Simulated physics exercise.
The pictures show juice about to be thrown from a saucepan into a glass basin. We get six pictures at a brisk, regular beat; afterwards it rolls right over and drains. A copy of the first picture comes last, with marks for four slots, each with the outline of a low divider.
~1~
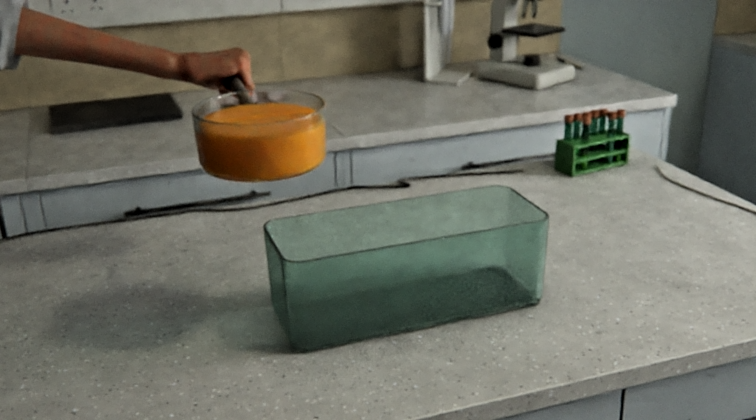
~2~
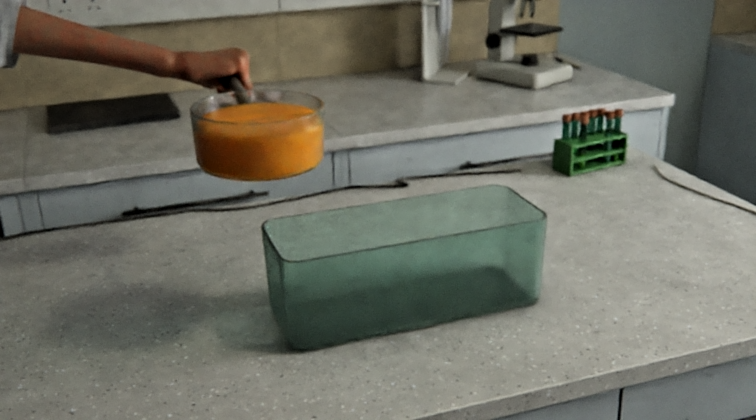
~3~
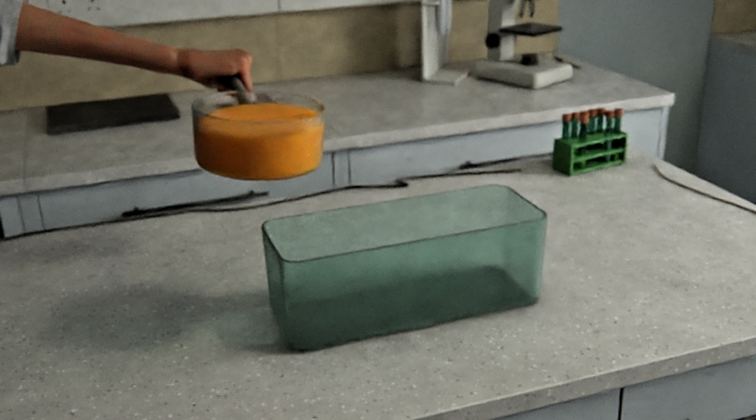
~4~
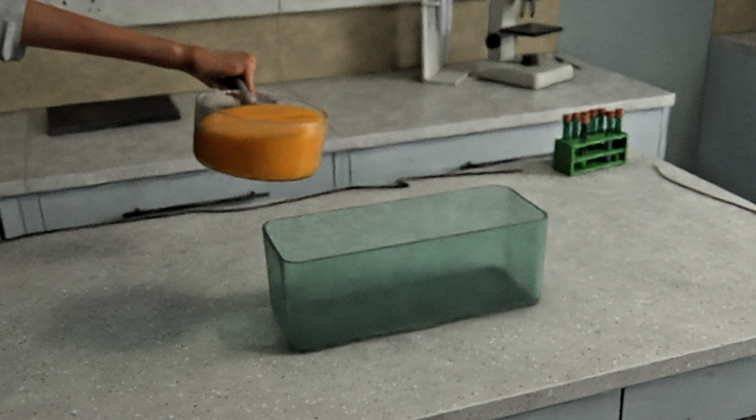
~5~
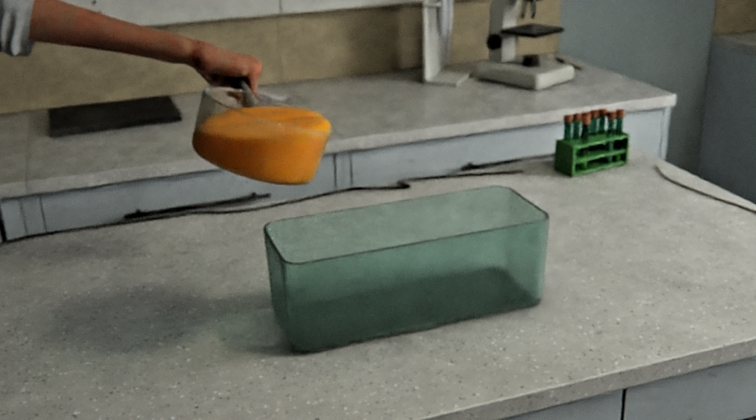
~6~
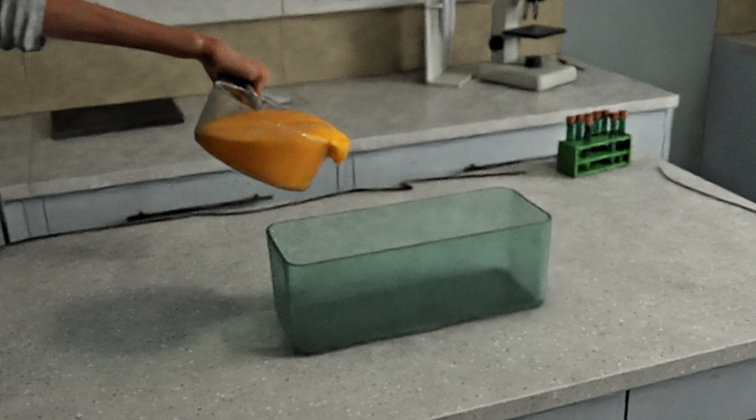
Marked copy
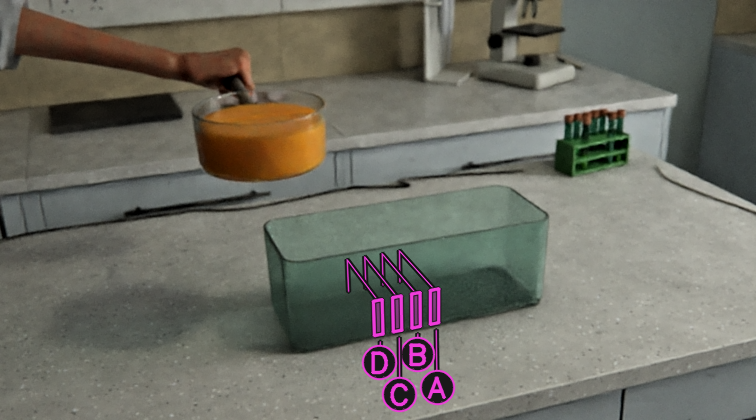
A hand holding a saucepan of orange juice above a glass basin, then tilting it rightward until juice bulges over the lip.
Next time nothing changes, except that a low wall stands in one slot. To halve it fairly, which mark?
C works best here.
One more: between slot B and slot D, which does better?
The answer is D.
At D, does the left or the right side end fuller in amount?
The right side.
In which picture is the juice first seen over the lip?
Picture 5.
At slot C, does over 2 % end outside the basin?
No, it does not.
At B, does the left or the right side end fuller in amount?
More ends on the left.
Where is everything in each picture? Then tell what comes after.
In the first picture, upright, lip at (320, 99); basin from (291, 350) to (540, 300); nothing has left yet.
In the second picture, upright, lip at (319, 100); nothing has left yet.
In the third picture, tipped about 5°, lip at (321, 104); nothing has left yet.
In the fourth picture, tipped about 12°, lip at (324, 112); nothing has left yet.
In the fifth picture, tipped about 21°, lip at (327, 122); juice is over the lip, down to (327, 122).
In the sixth picture, tipped about 31°, lip at (329, 136); juice is over the lip, down to (335, 159).
In magenta, A at (436, 330); B at (417, 333); C at (399, 337); D at (380, 341).
Choosing A, about 96 % ends left of the wall and 4 % right of it.
Choosing B, about 80 % ends left of the wall and 19 % right of it.
Choosing C, about 49 % ends left of the wall and 50 % right of it.
Choosing D, about 32 % ends left of the wall and 68 % right of it.
